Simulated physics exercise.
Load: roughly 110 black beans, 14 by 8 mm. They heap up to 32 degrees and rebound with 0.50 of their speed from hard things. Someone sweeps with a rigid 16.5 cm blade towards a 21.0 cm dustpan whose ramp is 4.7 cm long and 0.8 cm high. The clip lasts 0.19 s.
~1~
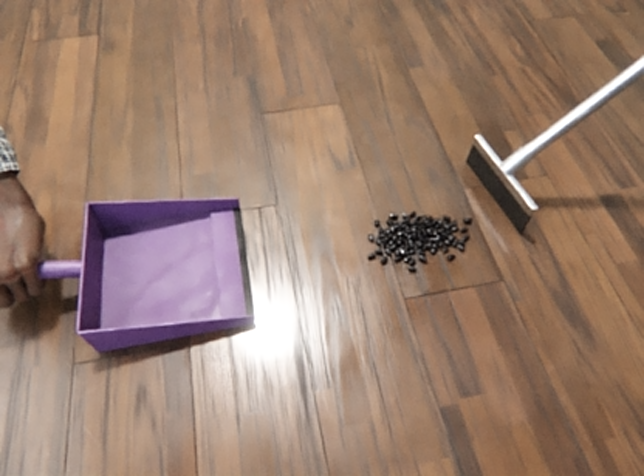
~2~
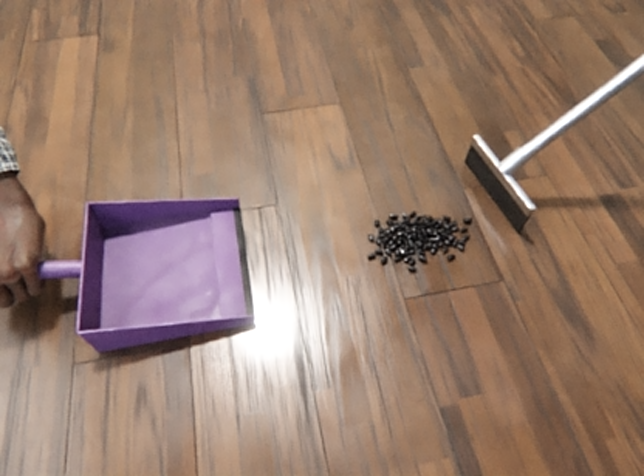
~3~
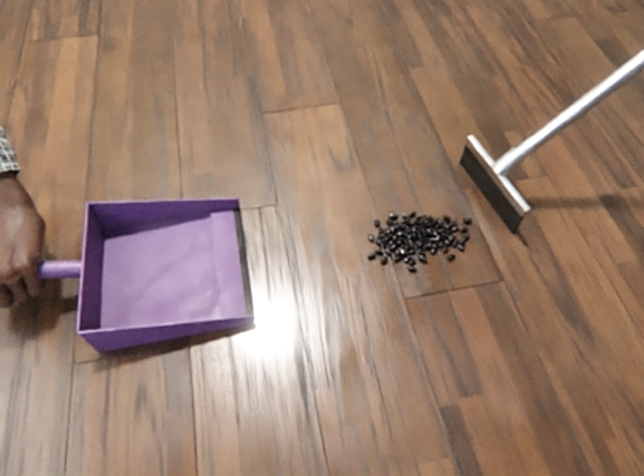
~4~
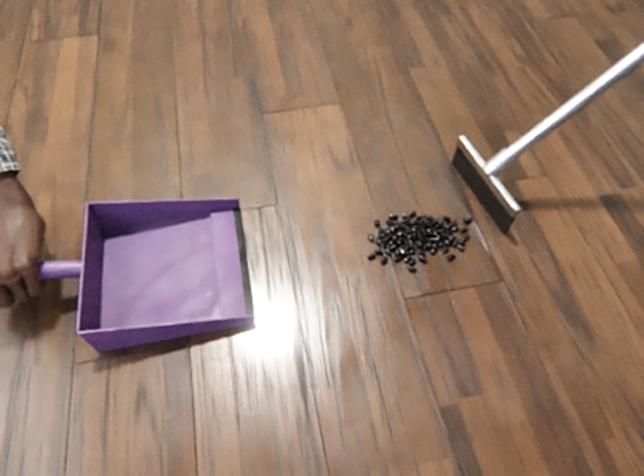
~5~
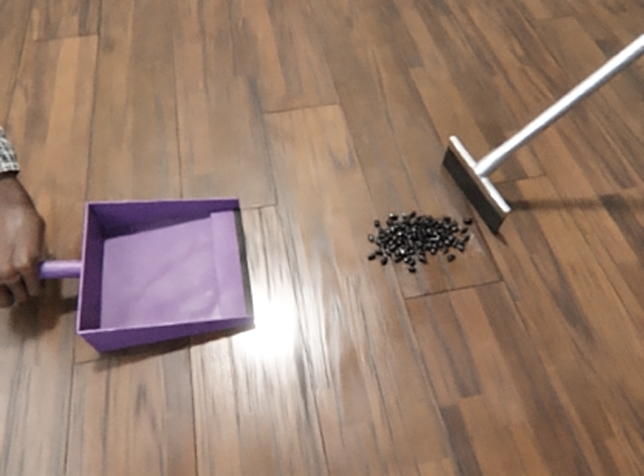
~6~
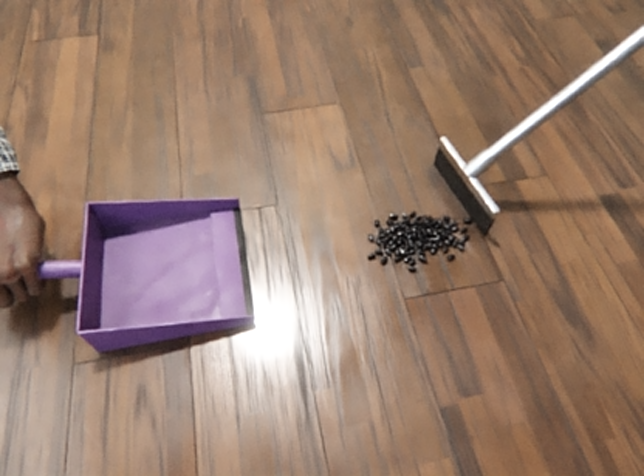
Hand holding a purple dustpan still on a wooden floor while a long-handled blade slides left to a pile of black beans.
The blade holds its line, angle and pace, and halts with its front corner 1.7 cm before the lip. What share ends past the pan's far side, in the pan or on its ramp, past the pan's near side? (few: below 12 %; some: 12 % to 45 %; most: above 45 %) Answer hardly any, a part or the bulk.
Past the pan's far side: Hardly any; in the pan or on its ramp: Hardly any; past the pan's near side: Hardly any.
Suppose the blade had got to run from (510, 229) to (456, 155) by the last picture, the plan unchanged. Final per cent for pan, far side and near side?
Pan 5, far 0, near 55.
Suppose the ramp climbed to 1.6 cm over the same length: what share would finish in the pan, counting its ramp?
In that case some 5 per cent.
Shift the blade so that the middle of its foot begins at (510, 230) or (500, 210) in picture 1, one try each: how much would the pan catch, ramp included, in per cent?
Some 20 and 5 per cent.
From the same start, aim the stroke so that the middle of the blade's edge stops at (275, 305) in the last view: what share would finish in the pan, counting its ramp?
About 15 per cent.
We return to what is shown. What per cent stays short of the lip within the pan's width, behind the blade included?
Roughly 95 per cent.
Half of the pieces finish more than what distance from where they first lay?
Some 8 cm.
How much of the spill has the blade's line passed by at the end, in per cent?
Some 65 per cent.
Then, 0.38 s after the last picture, middle of the blade 20 cm from the lip; 0 % over the lip, far side 0 %, near side 0 %.
Then, 0.63 s after the last picture, middle of the blade 10 cm from the lip; 0 % over the lip, far side 0 %, near side 0 %.
Then, 0.99 s after the last picture, middle of the blade 3 cm from the lip; 5 % over the lip, far side 0 %, near side 0 %.
In the end, far side 0 %, pan 5 %, near side 0 %, in front of the lip or behind the blade 95 %.
